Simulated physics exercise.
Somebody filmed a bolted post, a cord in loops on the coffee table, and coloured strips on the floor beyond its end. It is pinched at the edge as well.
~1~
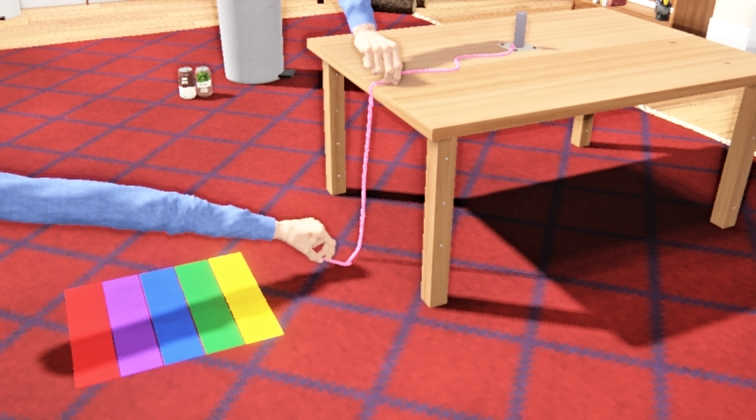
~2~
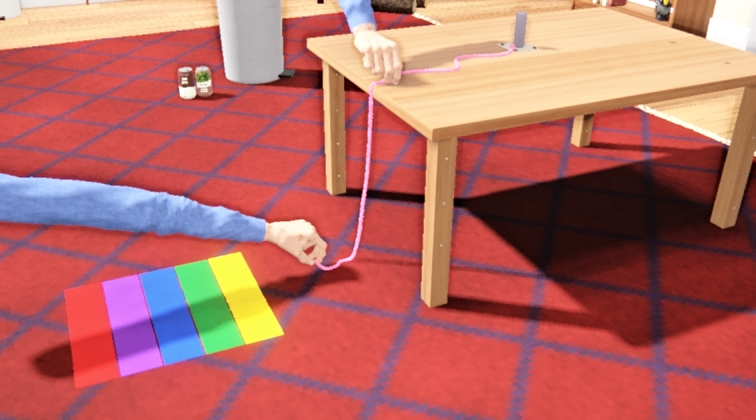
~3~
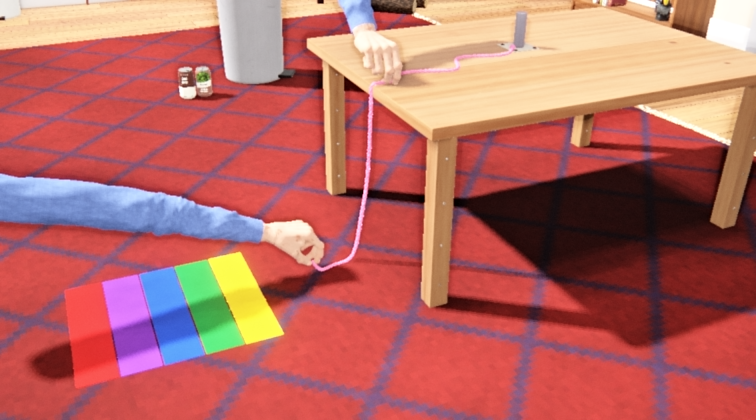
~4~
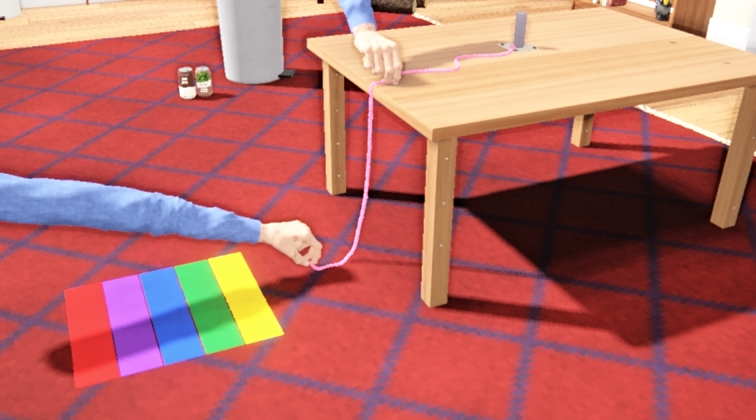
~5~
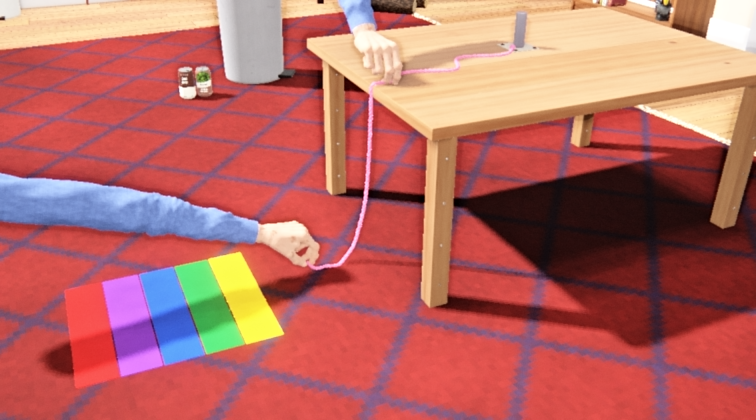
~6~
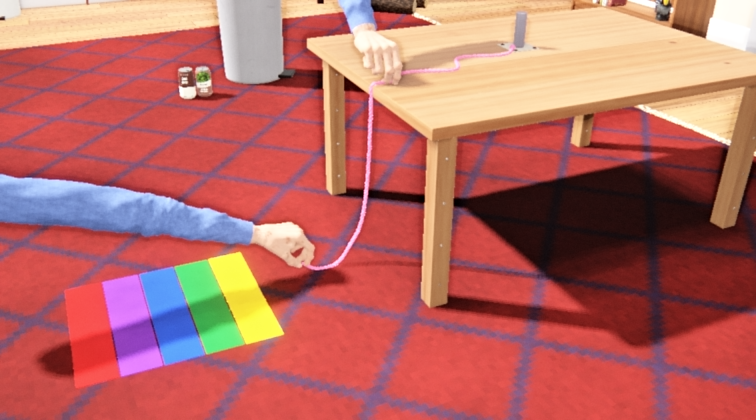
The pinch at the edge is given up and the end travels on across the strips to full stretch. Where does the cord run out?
The end stops over the blue strip.
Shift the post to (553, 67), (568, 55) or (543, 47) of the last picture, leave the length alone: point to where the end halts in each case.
Near (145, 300), (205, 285) and (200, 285).
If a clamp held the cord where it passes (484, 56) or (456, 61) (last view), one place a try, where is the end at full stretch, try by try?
In that order: (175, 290) and (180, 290).
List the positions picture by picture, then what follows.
The first picture shows end (324, 258); yellow (257, 322); green (219, 332); blue (179, 342); purple (138, 352); red (95, 363).
The second picture shows end (315, 261); cord through (502, 55) (457, 64) (403, 73) (371, 108) (366, 181) (357, 243).
The third picture shows end (313, 261).
The fourth picture shows end (310, 262); cord through (502, 55) (457, 64) (403, 73) (371, 108) (367, 180) (356, 243).
The fifth picture shows end (308, 262).
The sixth picture shows end (303, 263); cord through (502, 55) (457, 64) (403, 73) (371, 108) (368, 181) (352, 242).
Soon after, end near (243, 277); over yellow.
After that, end near (195, 288); over green.
At the stop, end near (164, 295); over blue. It gets as far as the blue strip.
